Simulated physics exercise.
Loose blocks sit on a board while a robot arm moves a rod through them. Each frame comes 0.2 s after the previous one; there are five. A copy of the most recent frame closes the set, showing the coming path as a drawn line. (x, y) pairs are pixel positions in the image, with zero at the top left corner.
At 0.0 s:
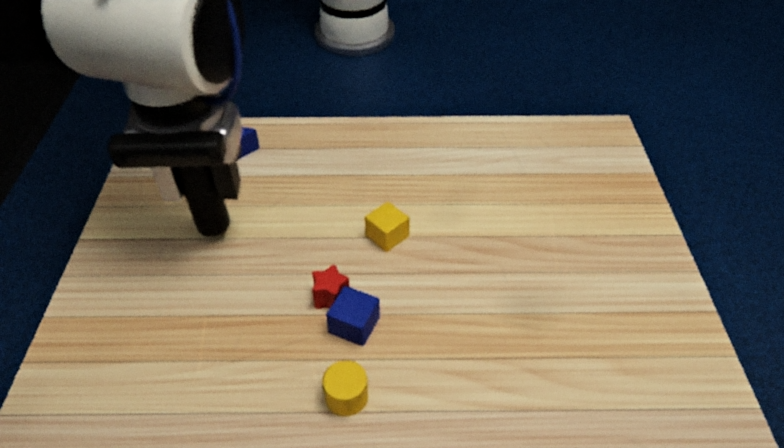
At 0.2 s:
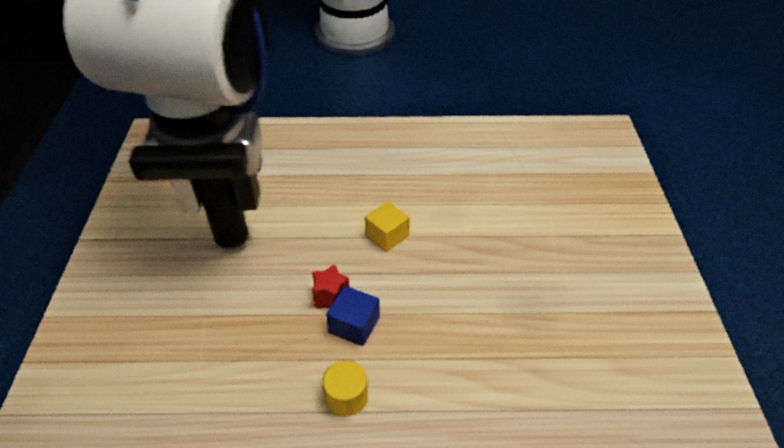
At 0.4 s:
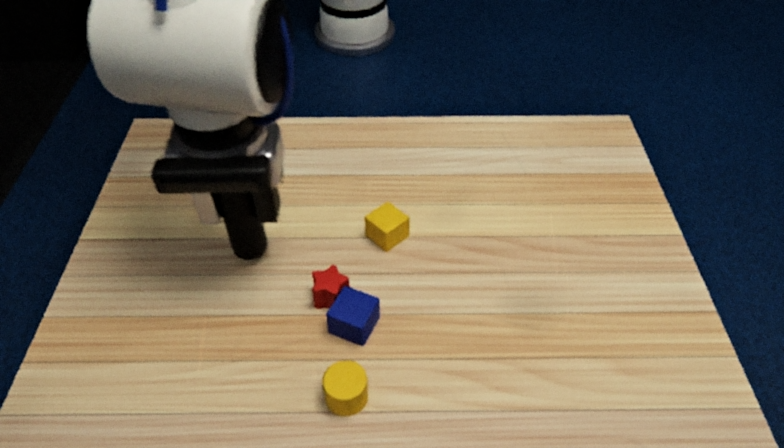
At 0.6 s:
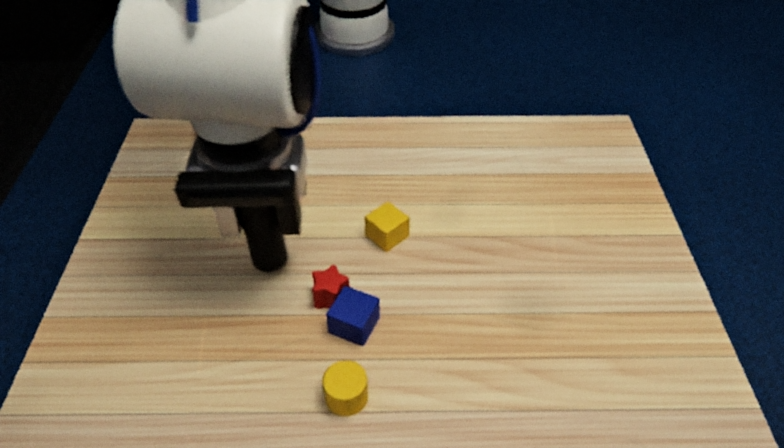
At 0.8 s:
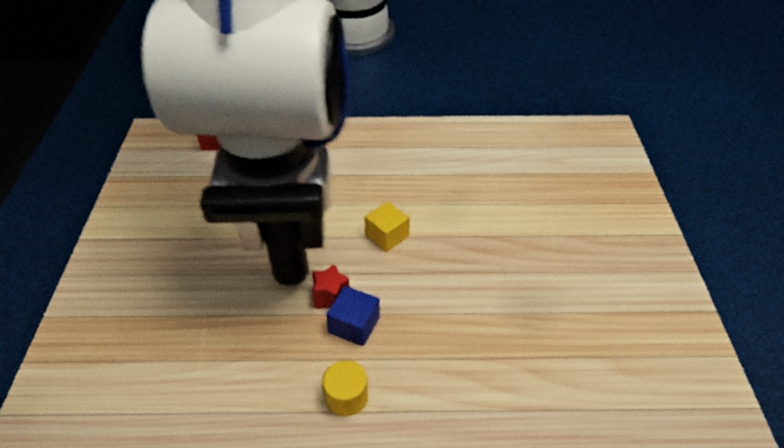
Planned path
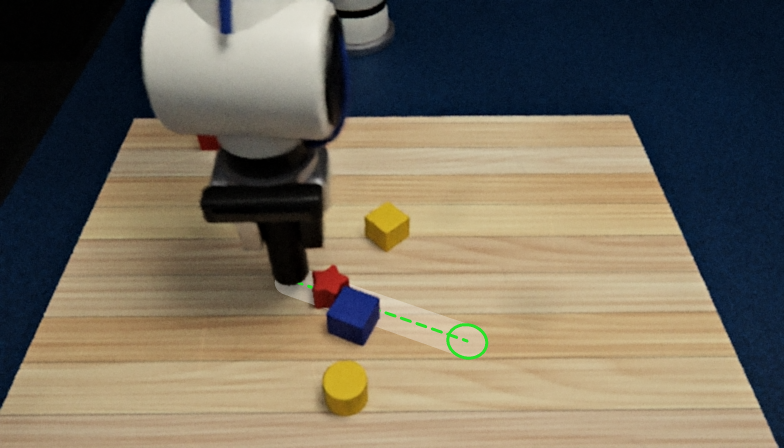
On a wooden board, a robot arm moves its dark rod rightward toward the red star.
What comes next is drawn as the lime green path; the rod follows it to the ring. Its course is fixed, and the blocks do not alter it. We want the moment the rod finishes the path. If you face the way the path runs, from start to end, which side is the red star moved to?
Towards the right-hand side.
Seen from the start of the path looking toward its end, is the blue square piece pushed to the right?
Going by the path, yes.
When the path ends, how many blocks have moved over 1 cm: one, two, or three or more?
That's two.
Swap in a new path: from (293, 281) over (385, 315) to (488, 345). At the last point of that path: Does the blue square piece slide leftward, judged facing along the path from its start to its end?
I'd say no.
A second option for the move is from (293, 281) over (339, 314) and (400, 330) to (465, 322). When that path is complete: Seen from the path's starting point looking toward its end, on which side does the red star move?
It slides leftward.
The drawn path runs from (293, 281) directly to (467, 341).
The first path, step by step. One third of the way, rod at (349, 291); red star at (376, 303), turned 30° clockwise; blue square piece at (386, 336), turned 25° clockwise.
Two thirds of the way, rod at (407, 311); red star at (434, 322), turned 50° clockwise; blue square piece at (400, 352), turned 80° clockwise.
At the end, rod at (469, 332); red star at (490, 351), turned 70° clockwise; blue square piece at (400, 352), turned 80° clockwise; yellow square piece not moved.
